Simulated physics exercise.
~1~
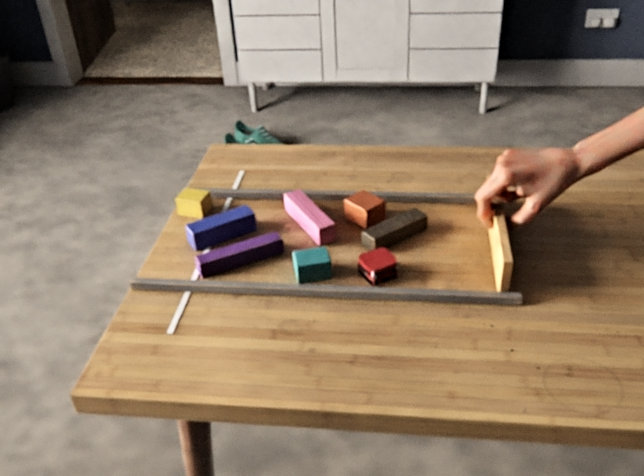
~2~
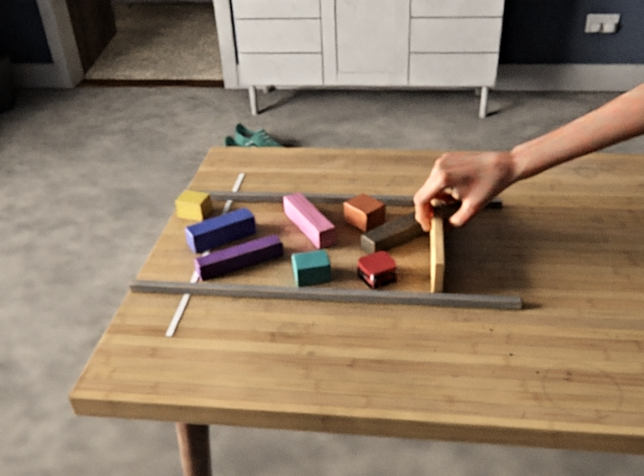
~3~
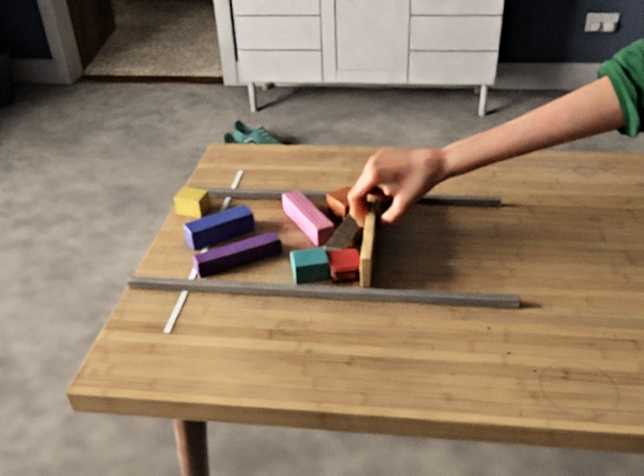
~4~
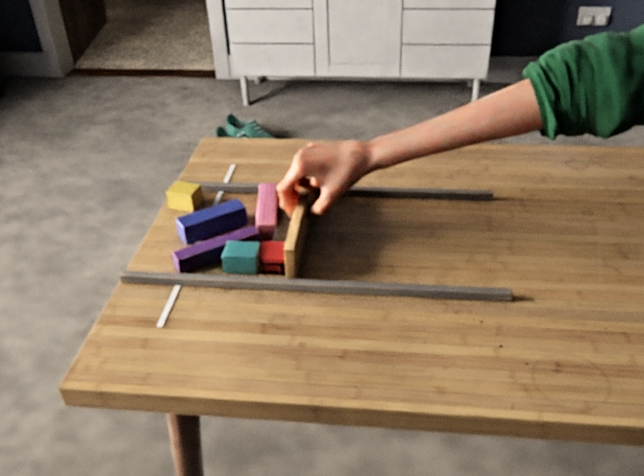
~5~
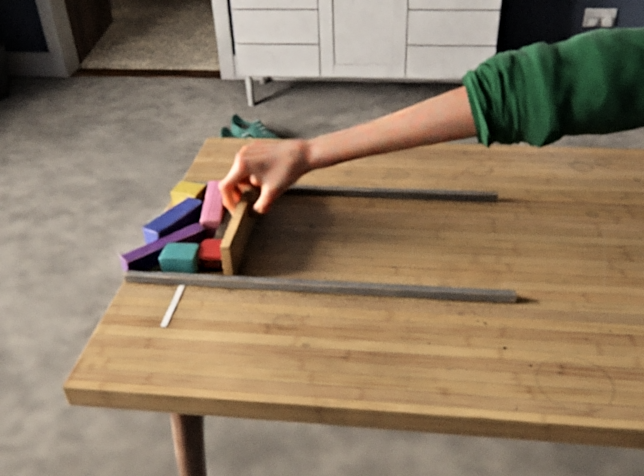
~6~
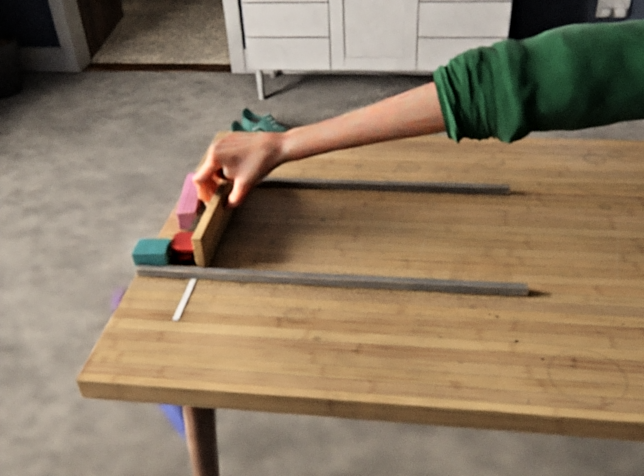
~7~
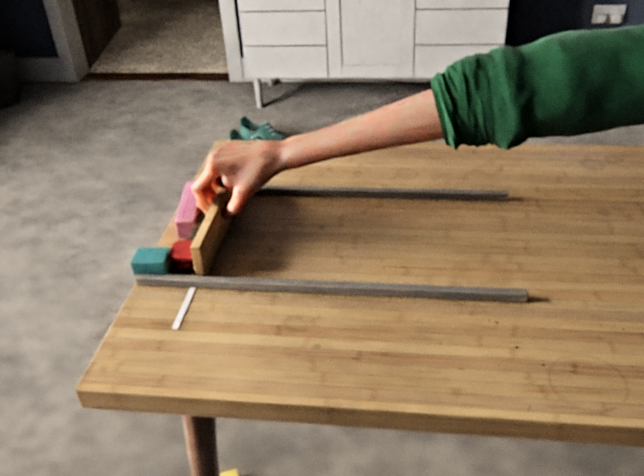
On a wooden table, a hand slides a board left between rails, bunching coloured blocks and pushing several off the far-left edge.
